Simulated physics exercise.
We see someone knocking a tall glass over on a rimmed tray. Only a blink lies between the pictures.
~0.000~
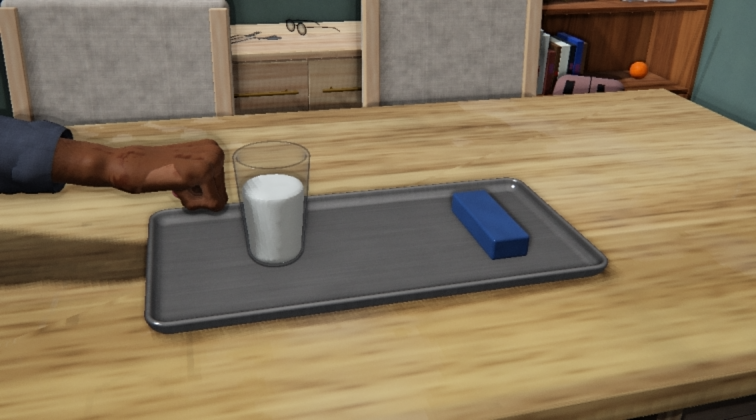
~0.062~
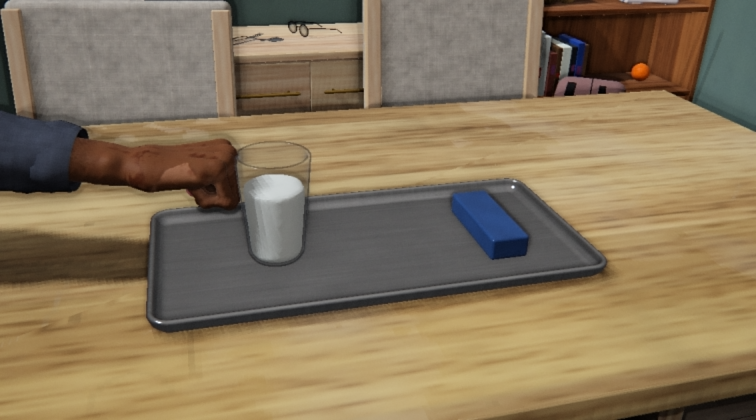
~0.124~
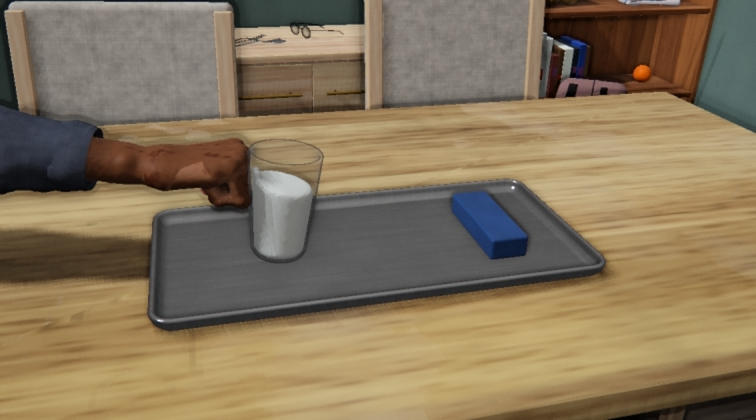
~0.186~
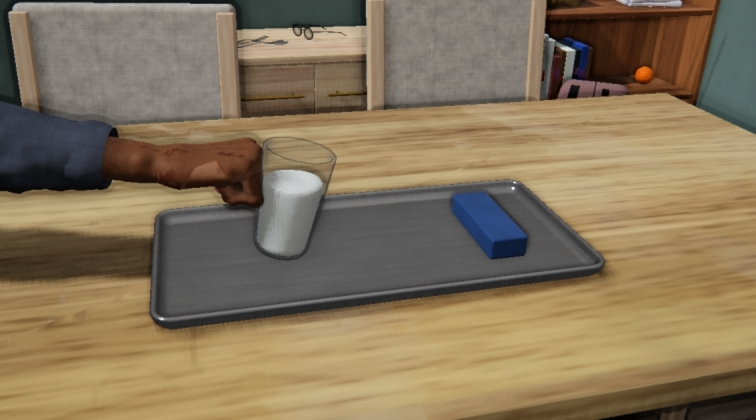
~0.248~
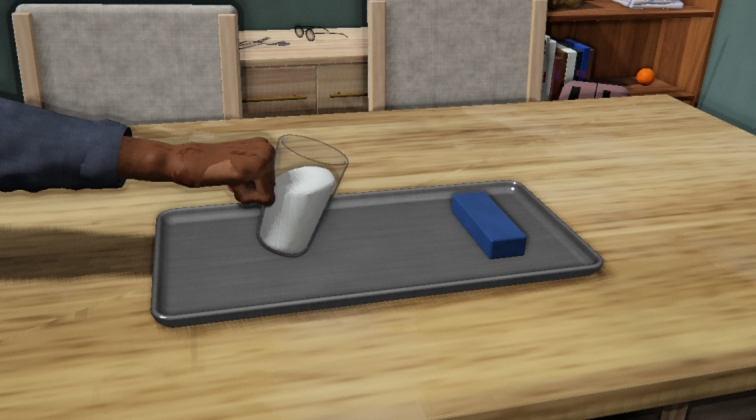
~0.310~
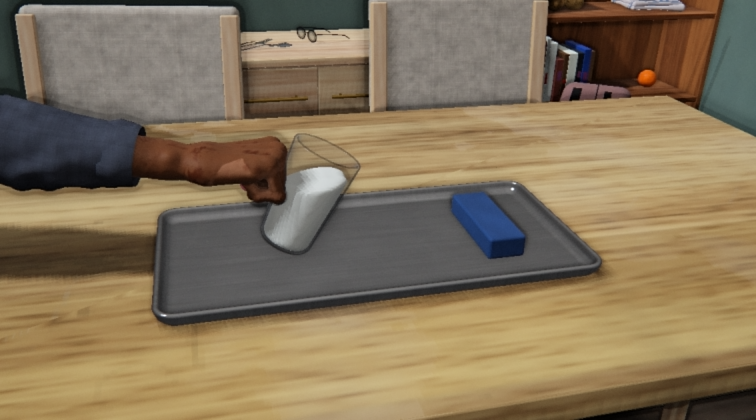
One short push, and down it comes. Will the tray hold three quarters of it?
In the end under a quarter gets off the tray.
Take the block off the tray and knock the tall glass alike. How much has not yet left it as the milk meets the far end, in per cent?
Roughly 55 in a hundred.
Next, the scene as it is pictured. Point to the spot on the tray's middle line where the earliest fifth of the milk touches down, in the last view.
At about (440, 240).
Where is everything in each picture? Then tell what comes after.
In the first frame, it leans 0°; its right rim is at (307, 154); the milk meets the walls at (242, 187) and (302, 181); the tray's far rim is at (558, 217); a block is fixed to the tray further along.
In the second frame, it leans 0°; its right rim is at (308, 154); the milk meets the walls at (243, 187) and (303, 182).
In the third frame, it leans 6°; its right rim is at (321, 155); the milk meets the walls at (252, 170) and (312, 185).
In the fourth frame, it leans 13°; its right rim is at (333, 157); the milk meets the walls at (263, 178) and (322, 178).
In the fifth frame, it leans 20°; its right rim is at (346, 160); the milk meets the walls at (269, 188) and (333, 172).
In the sixth frame, it leans 27°; its right rim is at (357, 165); the milk meets the walls at (281, 182) and (346, 172).
A moment on, the tall glass lies on its side and 100 per cent is in the glass, 0 on the tray and 0 above or beyond its rim.
Next, the tall glass lies on its side and 62 per cent is in the glass, 26 on the tray and 12 above or beyond its rim.
Then the tall glass lies on its side and 35 per cent is in the glass, 40 on the tray and 25 above or beyond its rim.
Later the tall glass lies on its side and 17 per cent is in the glass, 66 on the tray and 17 above or beyond its rim.
In the end 85 per cent is held by tray and glass, 15 is off the tray.
